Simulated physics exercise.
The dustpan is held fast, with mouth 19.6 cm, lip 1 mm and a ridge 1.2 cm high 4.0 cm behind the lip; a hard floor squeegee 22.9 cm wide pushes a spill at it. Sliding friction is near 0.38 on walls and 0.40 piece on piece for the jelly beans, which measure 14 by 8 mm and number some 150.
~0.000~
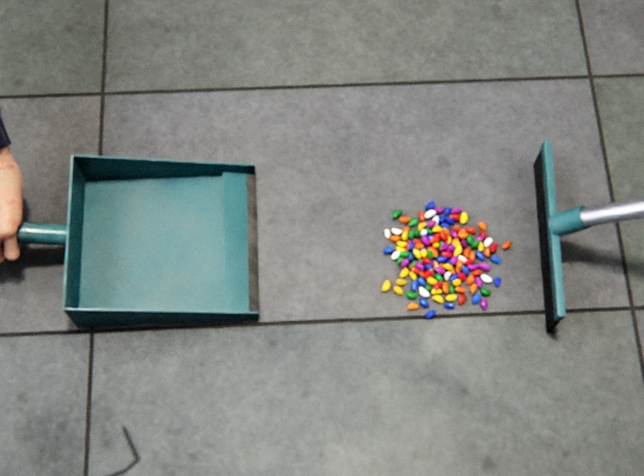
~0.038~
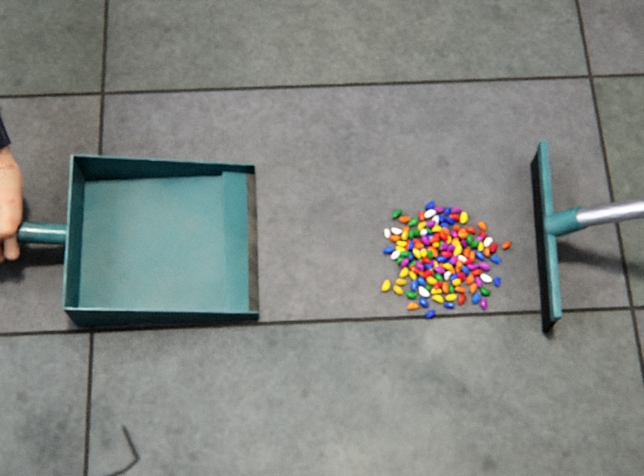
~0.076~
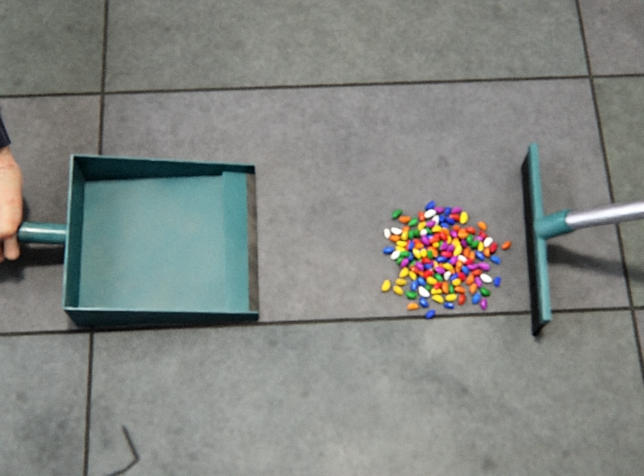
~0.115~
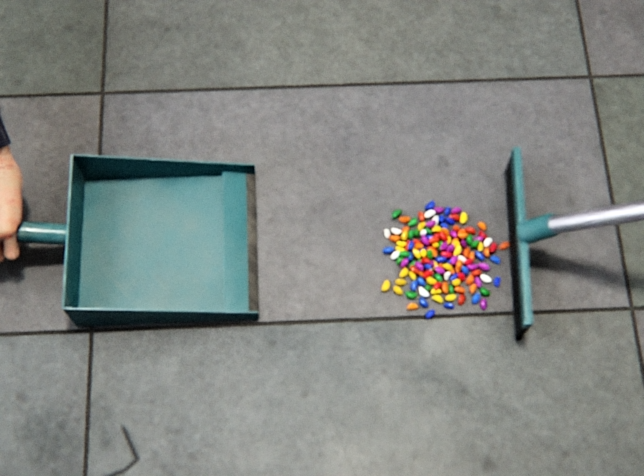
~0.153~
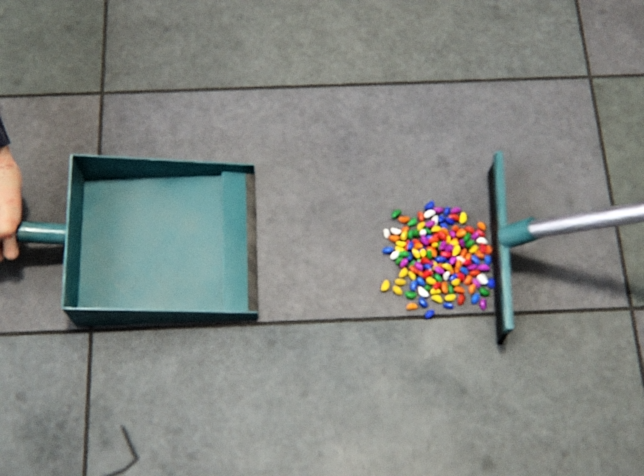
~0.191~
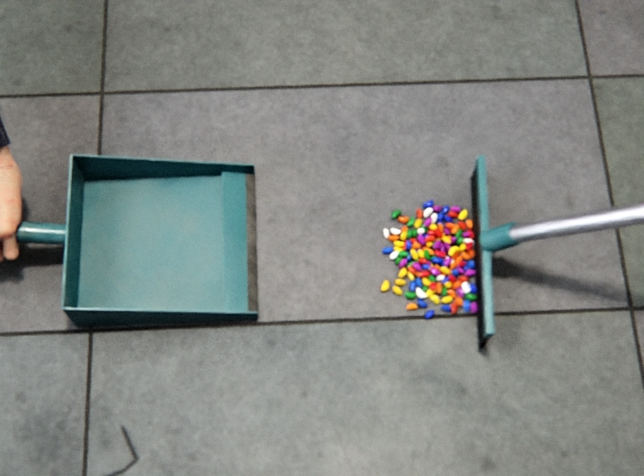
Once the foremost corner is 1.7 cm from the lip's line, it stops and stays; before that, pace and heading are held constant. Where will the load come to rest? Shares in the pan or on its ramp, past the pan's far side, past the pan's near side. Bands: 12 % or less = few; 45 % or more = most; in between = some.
Shares - pan: Some; far side: Few; near side: Some.
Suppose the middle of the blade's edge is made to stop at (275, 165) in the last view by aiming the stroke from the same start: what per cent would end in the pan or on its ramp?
I'd expect around 25 per cent.
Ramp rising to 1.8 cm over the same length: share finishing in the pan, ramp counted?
With that ramp, near 25 per cent.
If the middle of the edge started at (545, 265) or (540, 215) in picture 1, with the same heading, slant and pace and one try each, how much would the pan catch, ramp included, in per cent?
Roughly 20 % and 35 %.
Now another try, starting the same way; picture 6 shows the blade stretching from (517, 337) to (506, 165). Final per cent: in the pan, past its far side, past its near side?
Pan: 5, far side: 5, near side: 35.
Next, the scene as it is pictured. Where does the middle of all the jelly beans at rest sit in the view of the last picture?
Centre at rest: Approx. (253, 276) px.
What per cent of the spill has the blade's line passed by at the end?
My guess is close to 10 per cent.
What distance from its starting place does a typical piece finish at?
That distance is close to 24 cm.
Then, at 0.40 s, middle of the blade 15 cm from the lip; 0 % over the lip, far side 0 %, near side 15 %.
After 0.55 s, middle of the blade 6 cm from the lip; 0 % over the lip, far side 5 %, near side 20 %.
After 0.81 s, middle of the blade 2 cm from the lip; 30 % over the lip, far side 5 %, near side 25 %.
By 2.8 s all is still; pan 25 %, far side 5 %, near side 25 %, in front of the lip or behind the blade 40 %.
